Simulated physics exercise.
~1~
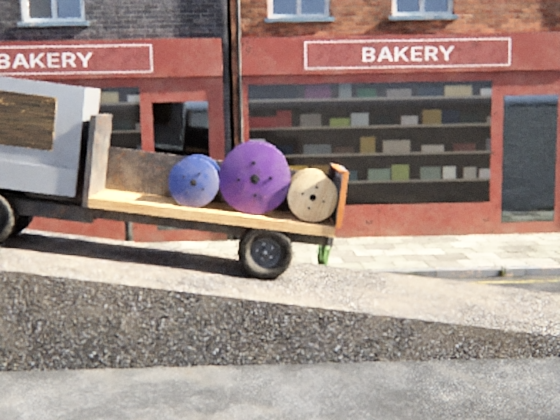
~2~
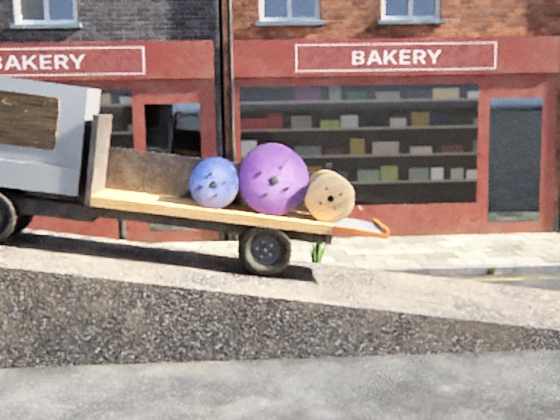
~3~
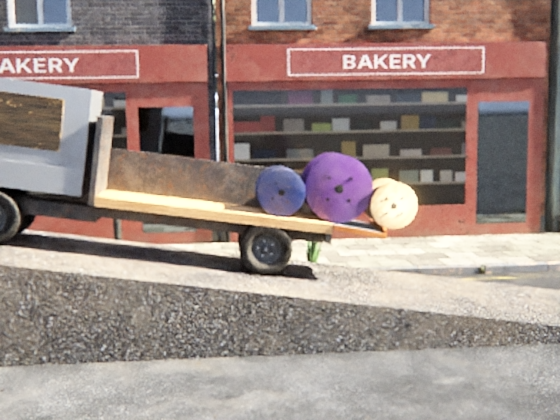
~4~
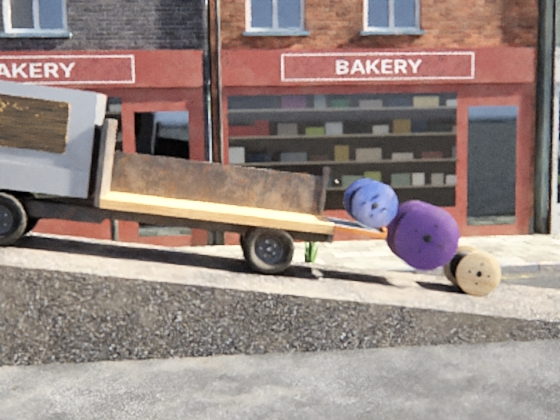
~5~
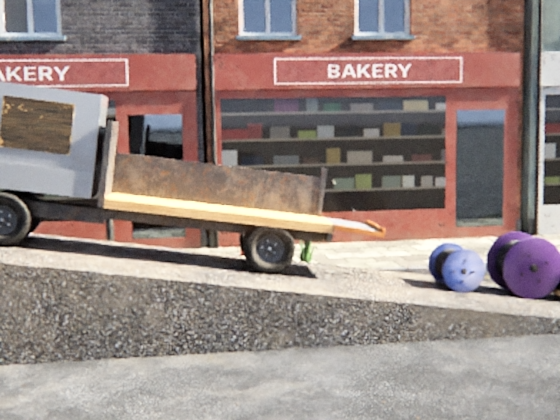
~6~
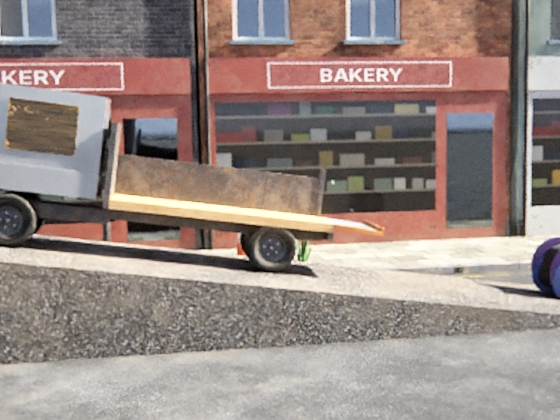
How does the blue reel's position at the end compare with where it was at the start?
At the start the blue reel sits on the truck's bed, to the left of the purple one. By the end it is off the vehicle, down on the ground at the far right edge of the view.
